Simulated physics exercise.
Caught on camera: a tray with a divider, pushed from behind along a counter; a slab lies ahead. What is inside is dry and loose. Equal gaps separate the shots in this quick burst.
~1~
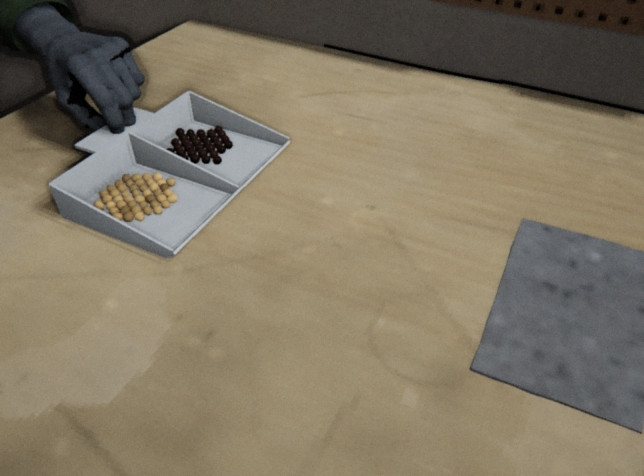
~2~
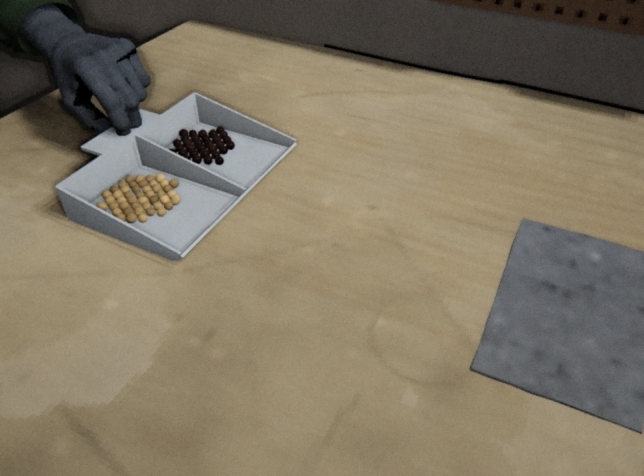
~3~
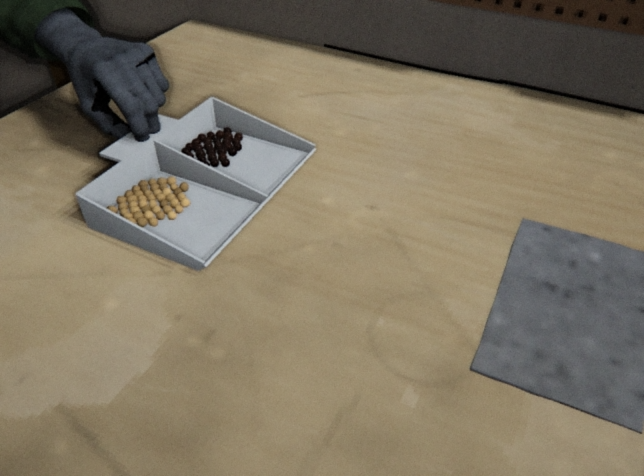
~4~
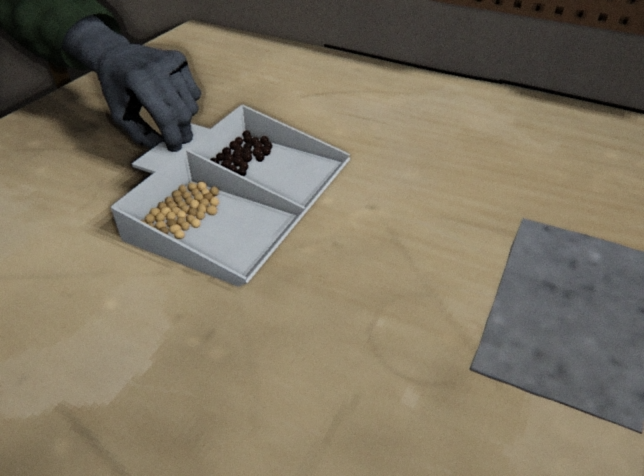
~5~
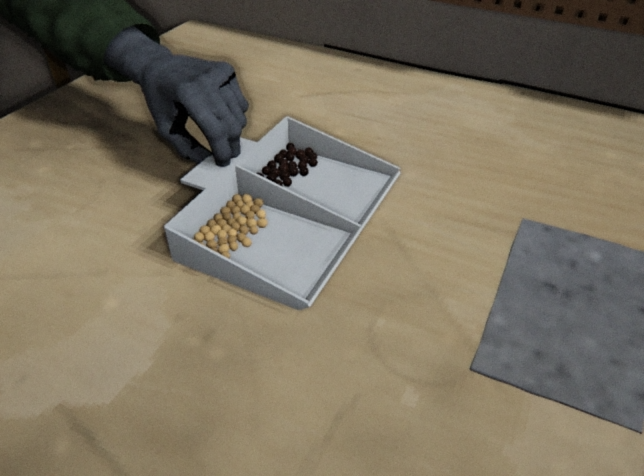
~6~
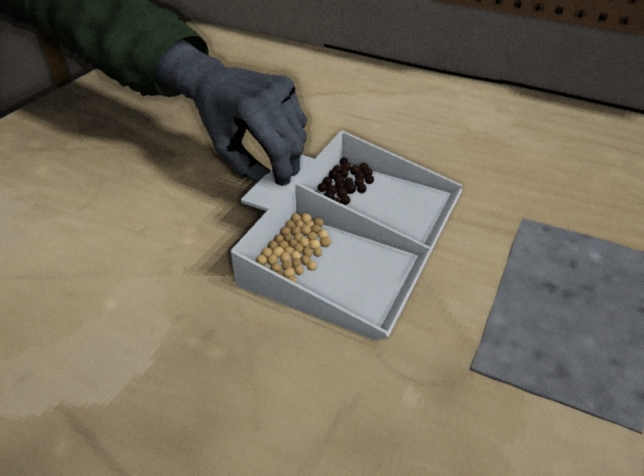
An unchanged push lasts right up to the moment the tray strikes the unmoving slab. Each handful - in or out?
Front handful: Some out; back handful: Some out.
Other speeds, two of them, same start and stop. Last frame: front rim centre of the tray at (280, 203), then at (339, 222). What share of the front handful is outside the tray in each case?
Lab note: Share about 0 per cent at the first pace, 0 per cent at the second.
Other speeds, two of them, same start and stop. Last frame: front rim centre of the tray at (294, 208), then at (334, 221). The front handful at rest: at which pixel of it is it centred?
It would come to rest near (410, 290) the first time and near (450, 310) the second.
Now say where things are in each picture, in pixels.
In the first frame, front rim at (239, 190), at rest; slab at (564, 347); front handful at (136, 194), some dried chickpeas; back handful at (196, 143), some chocolate balls.
In the second frame, front rim at (246, 192), hardly any of the way covered; back handful at (198, 144).
In the third frame, front rim at (268, 199), a small part of the way covered; front handful at (151, 199).
In the fourth frame, front rim at (305, 211), about a quarter of the way covered; back handful at (237, 155).
In the fifth frame, front rim at (361, 229), about half of the way covered; front handful at (226, 229).
In the sixth frame, front rim at (430, 252), most of the way covered; slab at (564, 347); front handful at (289, 251); back handful at (340, 186).
Then, 0.03 s past the last view, tray still sliding, front rim near (464, 263); front handful all inside; back handful all inside.
Then, 0.17 s past the last view, tray stopped at the slab; front handful about a quarter out of the tray; back handful about a third out of the tray.
Then, 0.38 s past the last view, tray stopped at the slab; front handful about a third out of the tray; back handful about half out of the tray.
Finally, tray stopped at the slab; front handful about a third out of the tray; back handful about half out of the tray.
